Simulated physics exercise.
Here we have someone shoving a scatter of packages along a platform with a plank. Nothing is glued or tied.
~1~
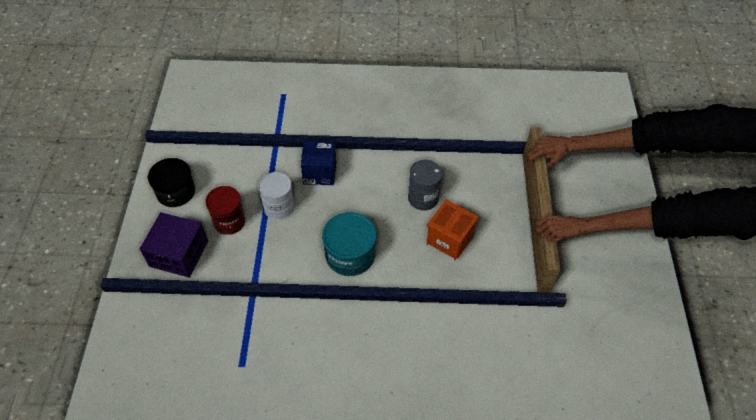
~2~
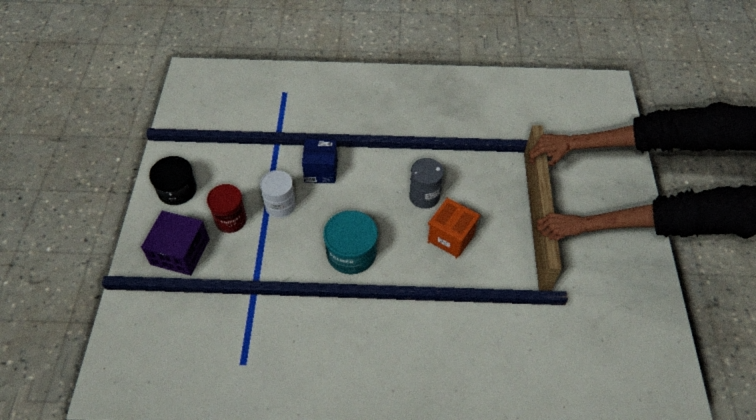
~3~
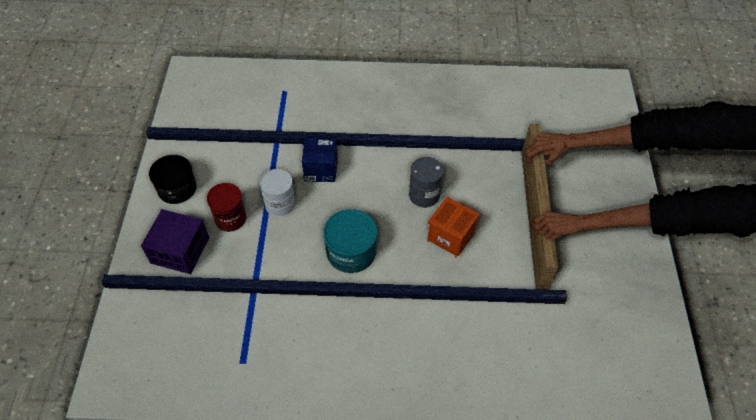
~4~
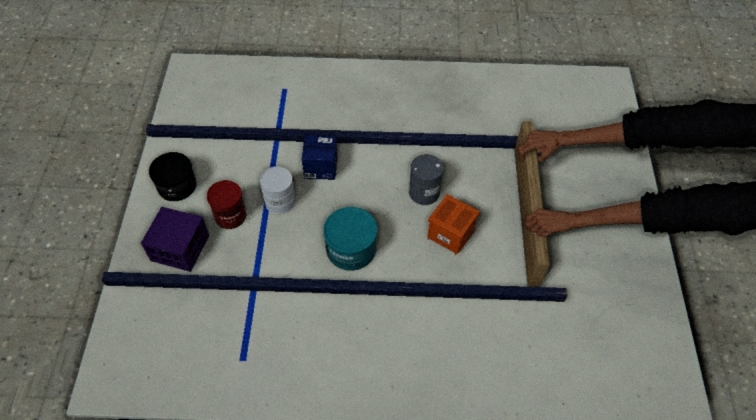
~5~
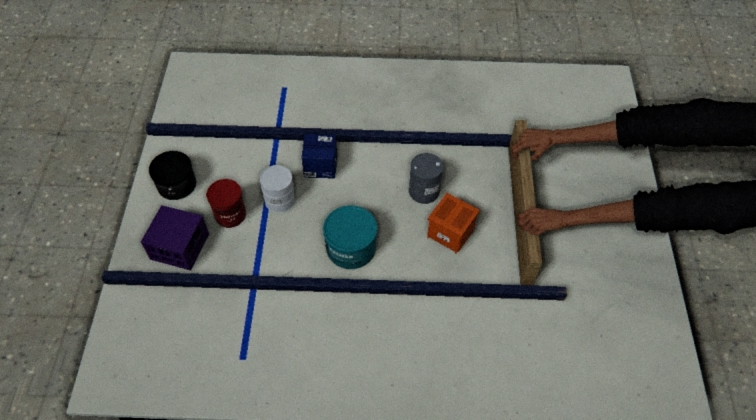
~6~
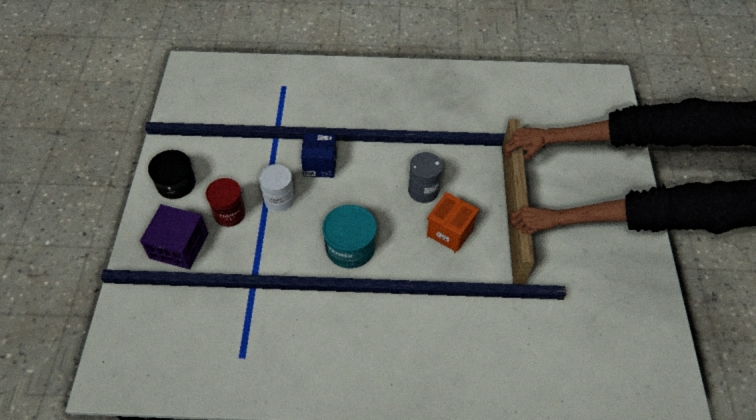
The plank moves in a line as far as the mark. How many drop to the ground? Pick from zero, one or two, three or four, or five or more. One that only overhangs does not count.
In the end the number that fall off is zero.
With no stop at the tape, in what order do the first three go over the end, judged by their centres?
They are the purple crate, then the turquoise pail, then the black pail.
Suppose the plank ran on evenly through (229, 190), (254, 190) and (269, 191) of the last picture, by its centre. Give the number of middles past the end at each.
Past the end: 1, 0 and 0.
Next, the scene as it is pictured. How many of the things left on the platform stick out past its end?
That would be 0.
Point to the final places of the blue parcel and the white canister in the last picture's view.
About (256, 146), and the other about (248, 194).
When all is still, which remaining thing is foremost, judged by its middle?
The purple crate.
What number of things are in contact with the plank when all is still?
4 of them.
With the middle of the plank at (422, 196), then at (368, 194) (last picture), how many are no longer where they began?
At the one place 2, at the other 3.
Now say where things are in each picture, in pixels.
The first frame shows black pail (173, 183); purple crate (175, 245); red pail (226, 211); plank (540, 207); tape (265, 212).
The second frame shows purple crate (176, 243); plank (541, 206).
The third frame shows red pail (227, 208); orange tote (452, 228).
The fourth frame shows black pail (174, 177); grey canister (426, 180).
The fifth frame shows purple crate (176, 238); blue parcel (320, 156).
The sixth frame shows black pail (173, 175); purple crate (175, 237); red pail (227, 203); plank (516, 199); tape (266, 205).
Early on, none off yet; black pail at rest near (173, 175); purple crate at rest near (175, 237); red pail at rest near (227, 203).
Finally, the number that fall off is zero.
